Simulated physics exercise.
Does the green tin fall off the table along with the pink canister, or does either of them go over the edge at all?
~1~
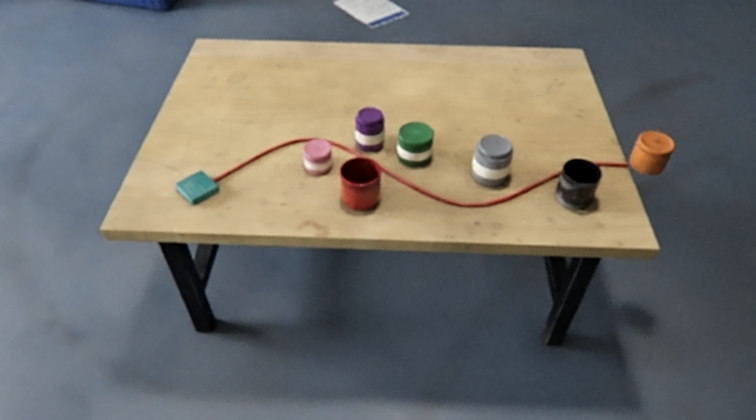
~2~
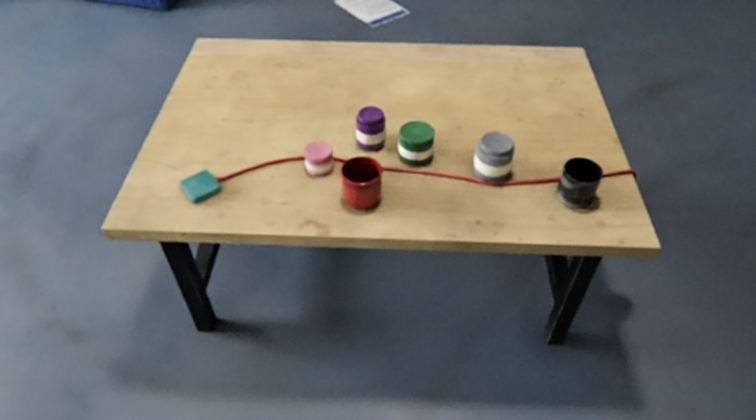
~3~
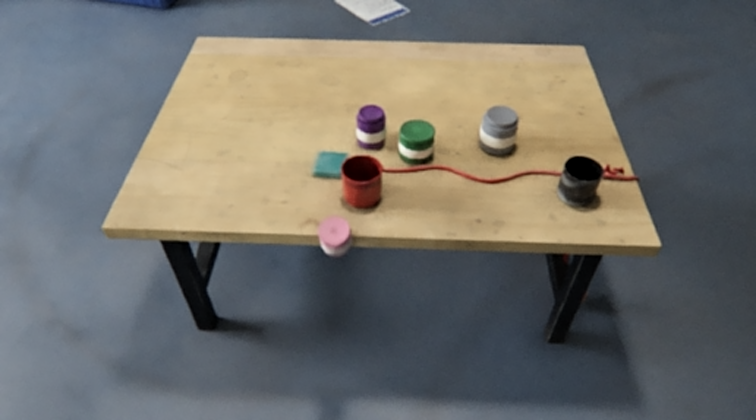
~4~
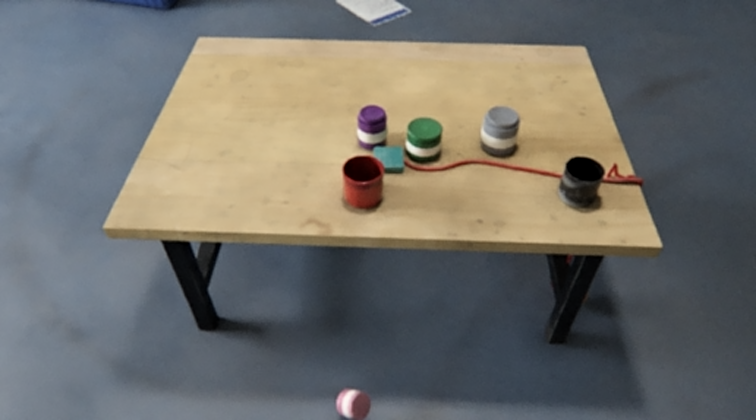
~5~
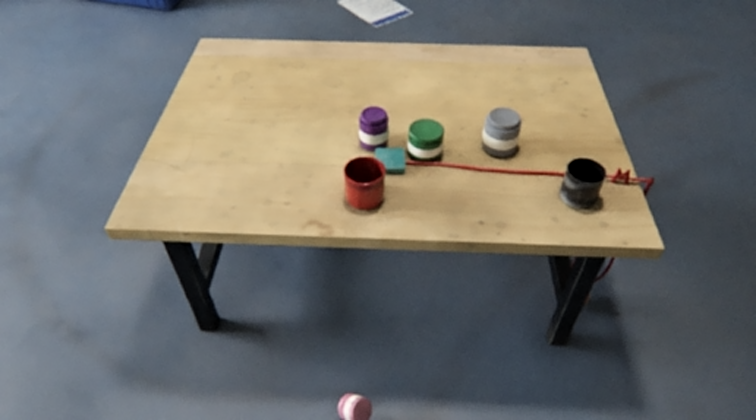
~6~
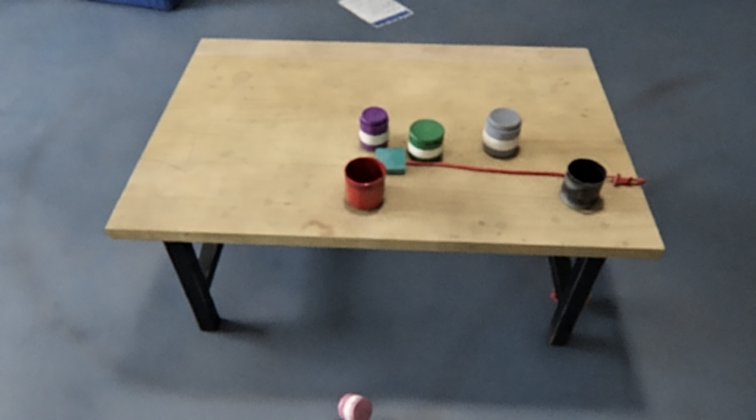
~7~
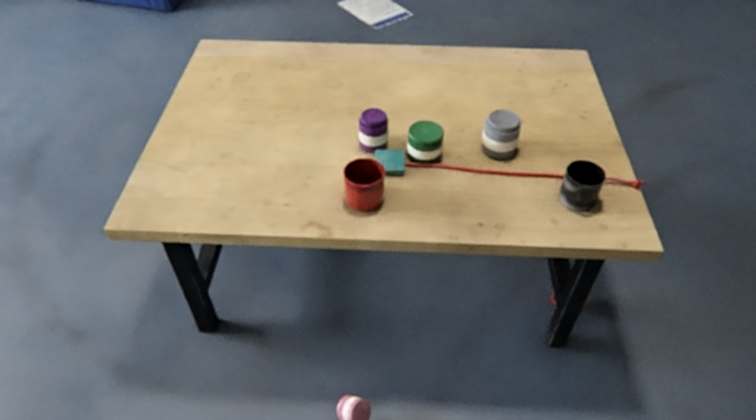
Only the pink canister goes over the front edge and ends up on the floor. The green tin shifts slightly but stays on the tabletop.
